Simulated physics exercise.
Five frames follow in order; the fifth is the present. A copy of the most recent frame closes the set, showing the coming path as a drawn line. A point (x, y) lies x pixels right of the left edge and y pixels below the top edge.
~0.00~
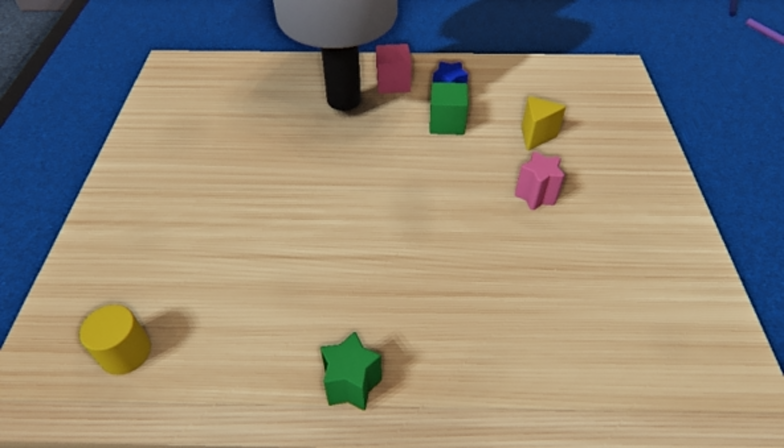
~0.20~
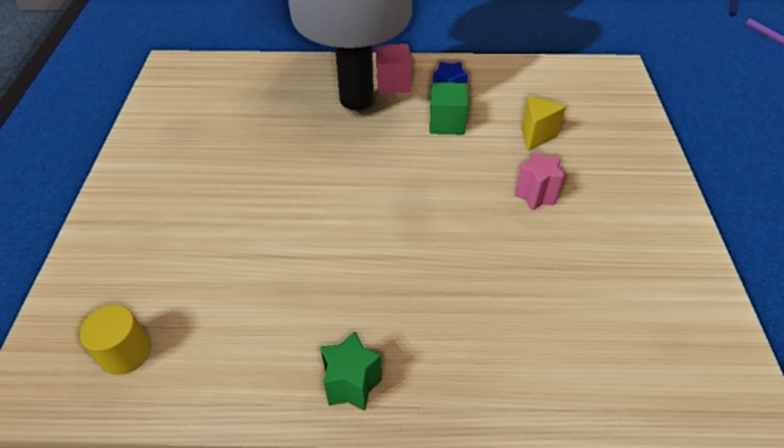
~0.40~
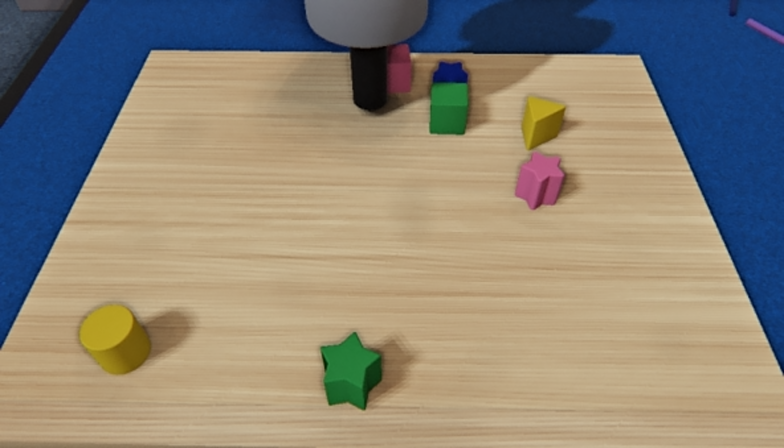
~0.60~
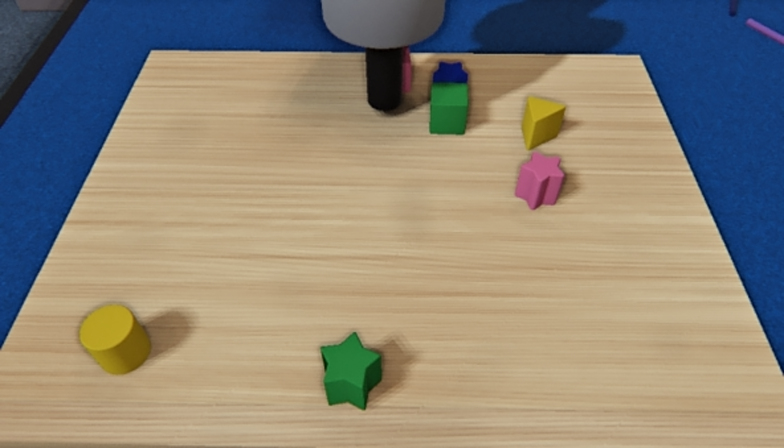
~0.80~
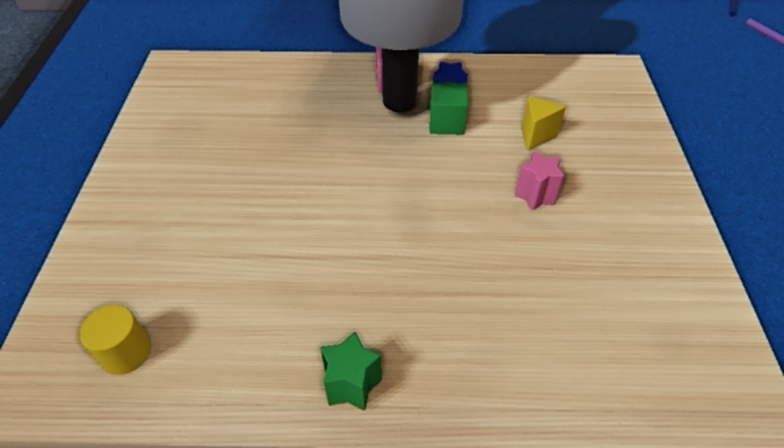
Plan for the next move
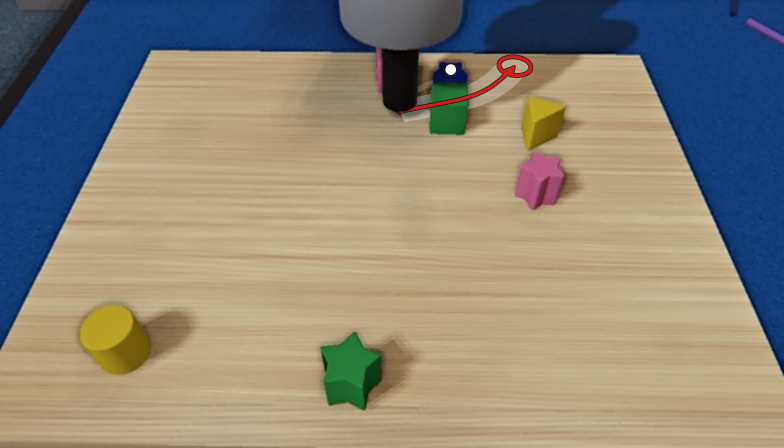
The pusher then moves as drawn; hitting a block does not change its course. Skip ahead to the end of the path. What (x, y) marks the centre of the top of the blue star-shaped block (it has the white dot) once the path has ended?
I predict (537, 56).
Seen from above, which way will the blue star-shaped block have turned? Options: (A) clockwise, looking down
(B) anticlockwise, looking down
(A)
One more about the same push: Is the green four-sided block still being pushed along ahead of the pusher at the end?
No
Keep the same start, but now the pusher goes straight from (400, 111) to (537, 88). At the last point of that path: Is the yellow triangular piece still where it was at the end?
Yes
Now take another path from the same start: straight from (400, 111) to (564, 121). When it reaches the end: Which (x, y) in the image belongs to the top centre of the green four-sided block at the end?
It will end up at (497, 109).
Path on the board, from (400, 111) through (447, 102) and (489, 88) to (515, 66); the dot is on the blue star-shaped block.
On the path given first. One third of the way, pusher (449, 93); green four-sided block (465, 93), turned 55° clockwise; blue star-shaped block (483, 65).
Two thirds of the way, pusher (491, 78); green four-sided block (467, 93), turned 60° clockwise; blue star-shaped block (524, 59), turned 55° clockwise.
At the end, pusher (517, 57); pink four-sided block in place; green four-sided block (467, 93), turned 60° clockwise; blue star-shaped block (537, 56), turned 95° clockwise.
